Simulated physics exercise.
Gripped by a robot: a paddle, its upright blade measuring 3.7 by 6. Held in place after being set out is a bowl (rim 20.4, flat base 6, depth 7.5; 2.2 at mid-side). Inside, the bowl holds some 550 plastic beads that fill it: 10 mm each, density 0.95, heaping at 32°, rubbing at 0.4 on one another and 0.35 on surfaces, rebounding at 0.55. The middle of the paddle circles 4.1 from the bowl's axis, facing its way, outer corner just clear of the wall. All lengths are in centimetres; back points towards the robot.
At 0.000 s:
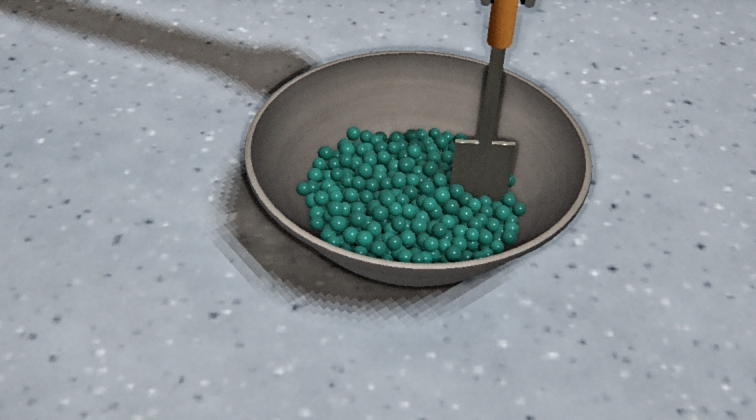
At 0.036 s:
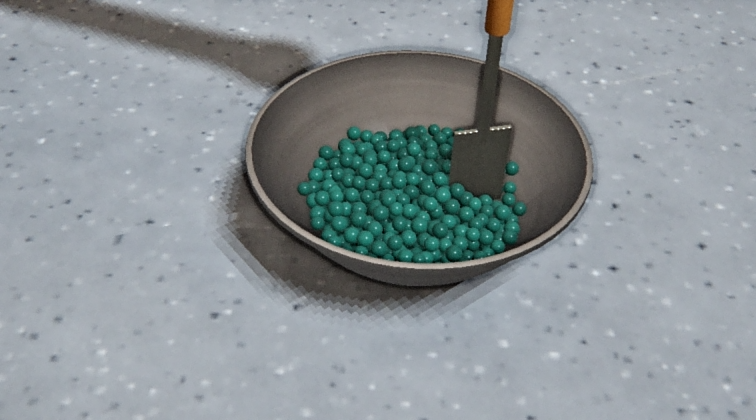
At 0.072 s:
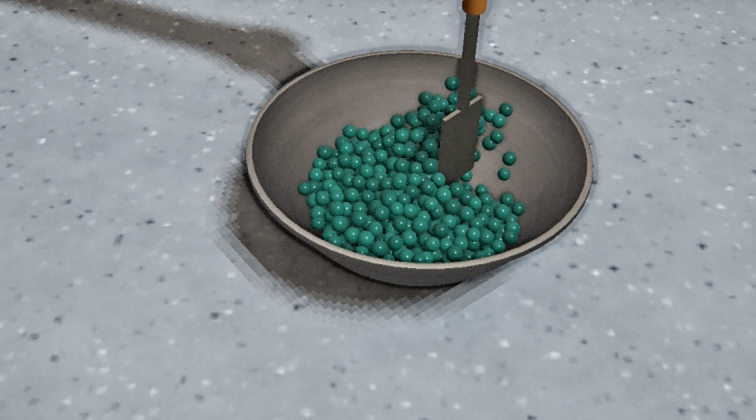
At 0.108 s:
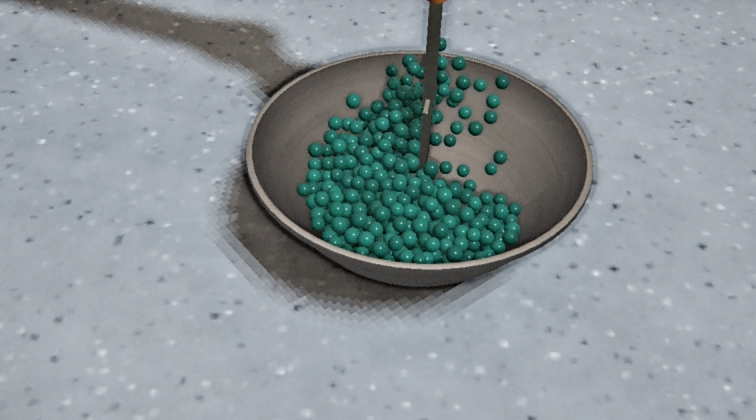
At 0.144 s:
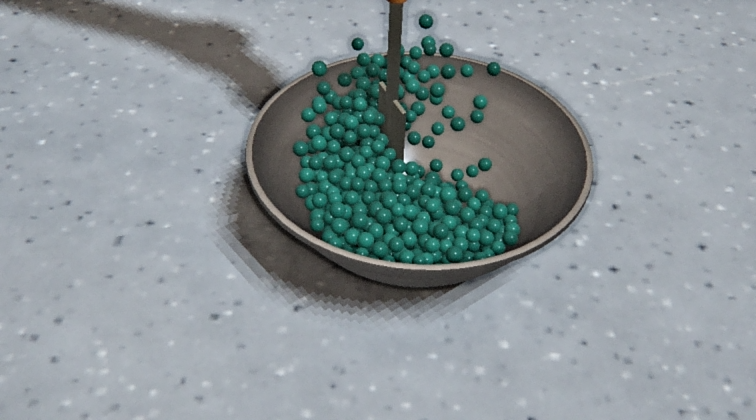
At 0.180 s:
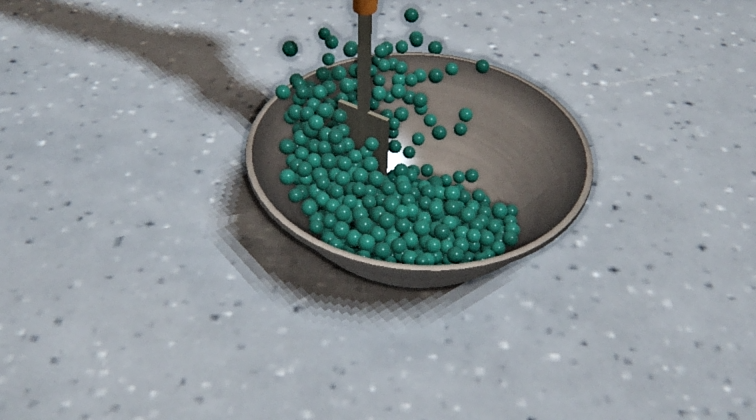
A paddle sweeps leftward through green beads in a bowl, pushing them up the far side.
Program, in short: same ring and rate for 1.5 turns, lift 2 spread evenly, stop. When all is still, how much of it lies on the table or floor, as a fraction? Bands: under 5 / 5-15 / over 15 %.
5-15 %.
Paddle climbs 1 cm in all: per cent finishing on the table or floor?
Result: Roughly 10 %.
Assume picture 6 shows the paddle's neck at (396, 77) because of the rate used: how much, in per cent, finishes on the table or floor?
Some 0 %.
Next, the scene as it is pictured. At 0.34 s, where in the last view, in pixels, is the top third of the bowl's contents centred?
Near (436, 233).
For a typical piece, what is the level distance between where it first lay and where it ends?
Somewhere around 6 centimetres.
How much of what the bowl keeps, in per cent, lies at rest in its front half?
I'd say around 50 per cent.
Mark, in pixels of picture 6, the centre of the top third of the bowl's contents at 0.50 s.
Around (435, 179).
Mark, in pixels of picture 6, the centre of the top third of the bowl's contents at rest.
Close to (415, 191).
After 0.34 s, 298° round, highest piece 10 above the table; 505 in the bowl, 20 on the table or floor, 22 in flight or on the tool.
After 0.50 s, 87° round, highest piece 9 above the table; 492 in the bowl, 48 on the table or floor, 7 in flight or on the tool.
After 0.78 s, 180° round, highest piece 7 above the table; 492 in the bowl, 55 on the table or floor.
After 1.48 s, 180° round, highest piece 6 above the table; 492 in the bowl, 55 on the table or floor.
At rest, 492 in the bowl, 55 on the table or floor. That is 10 % on the table or floor.
